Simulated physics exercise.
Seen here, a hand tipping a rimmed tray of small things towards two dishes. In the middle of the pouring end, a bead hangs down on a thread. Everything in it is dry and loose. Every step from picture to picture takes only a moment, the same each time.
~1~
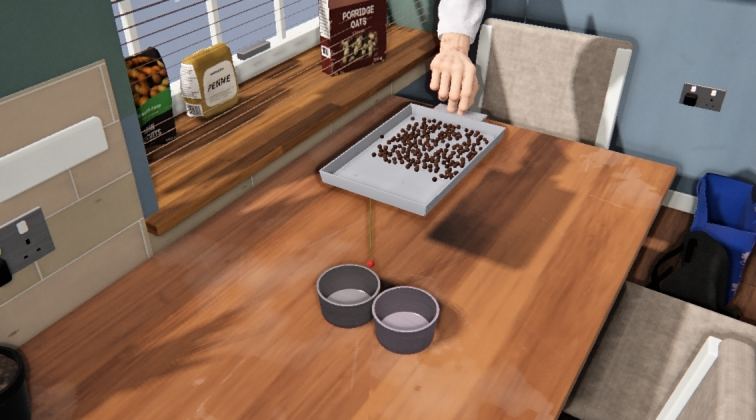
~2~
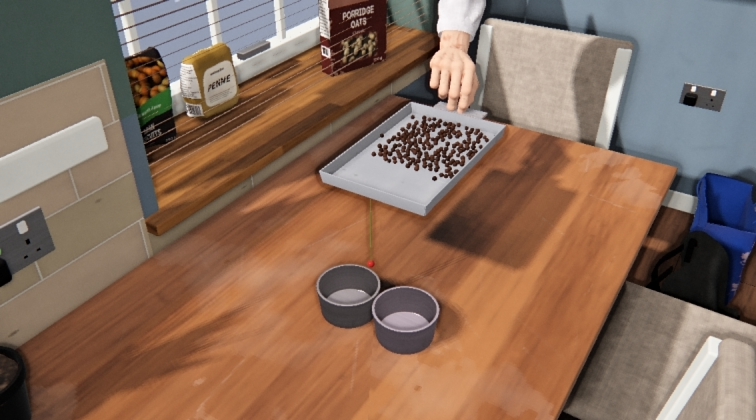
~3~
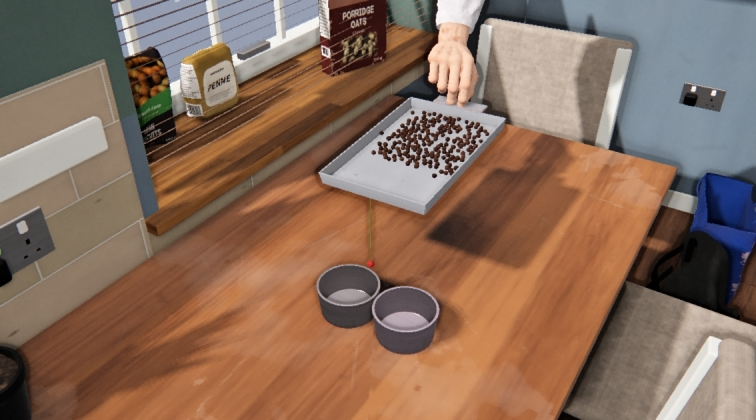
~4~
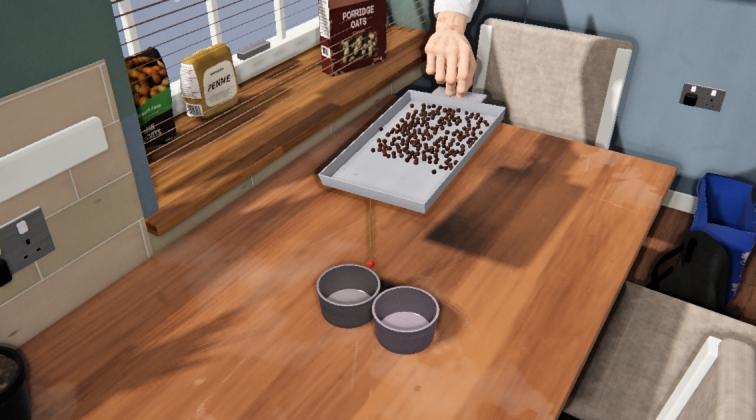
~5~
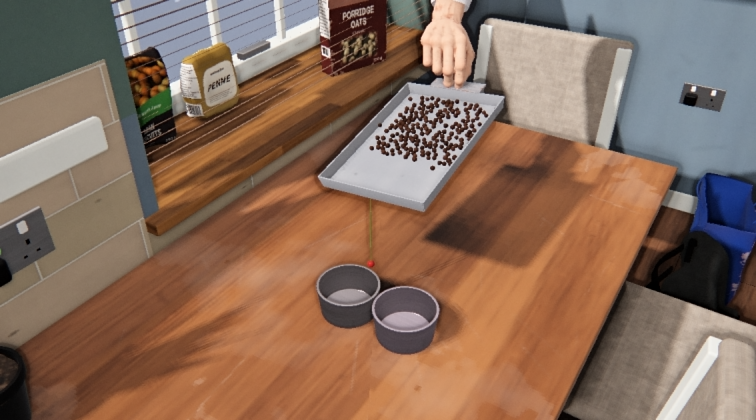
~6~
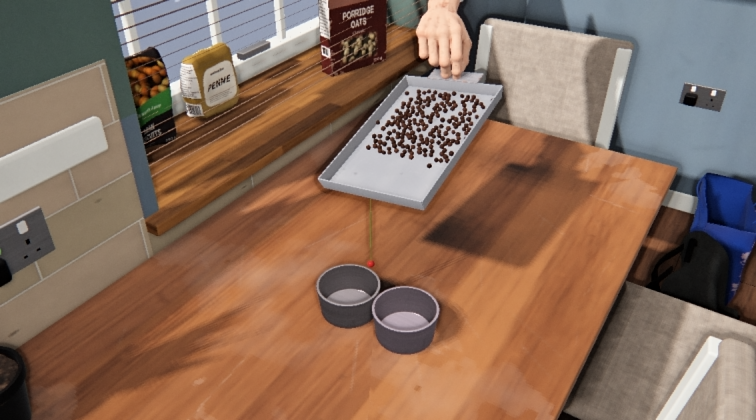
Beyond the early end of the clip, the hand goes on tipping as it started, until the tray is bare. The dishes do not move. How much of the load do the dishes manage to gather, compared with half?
Most of the load is lost.
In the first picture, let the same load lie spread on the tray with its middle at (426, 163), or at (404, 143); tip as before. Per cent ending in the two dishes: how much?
10 % and 0 %.
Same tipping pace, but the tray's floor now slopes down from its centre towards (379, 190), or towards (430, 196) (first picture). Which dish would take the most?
One: The left one. Two: Right.
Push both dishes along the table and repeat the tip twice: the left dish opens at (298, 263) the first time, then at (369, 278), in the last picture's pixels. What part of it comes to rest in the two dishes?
Around 60 and around 0 per cent, in that order.
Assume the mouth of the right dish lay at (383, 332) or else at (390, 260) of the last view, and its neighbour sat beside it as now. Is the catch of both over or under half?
With the first shift the pair saves less than a half; with the second, less than a half.
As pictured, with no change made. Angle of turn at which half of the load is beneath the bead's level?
Close to 100° of tilt at that moment.
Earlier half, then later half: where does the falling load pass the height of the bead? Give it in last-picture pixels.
First part (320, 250), rest (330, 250).
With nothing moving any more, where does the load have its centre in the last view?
About (299, 292).
Soon after the last picture, tray tipped steeply; most on the tray; a small part outside both; a small part in the air.
A little later, tray tipped past a quarter turn; about a quarter on the tray; a small part in the left dish; about half outside both; about a quarter in the air.
Later still, tray tipped past a quarter turn; a small part in the left dish; nearly all outside both.
By the end, tray tipped past a quarter turn; none in the right dish; a small part in the left dish; nearly all outside both.
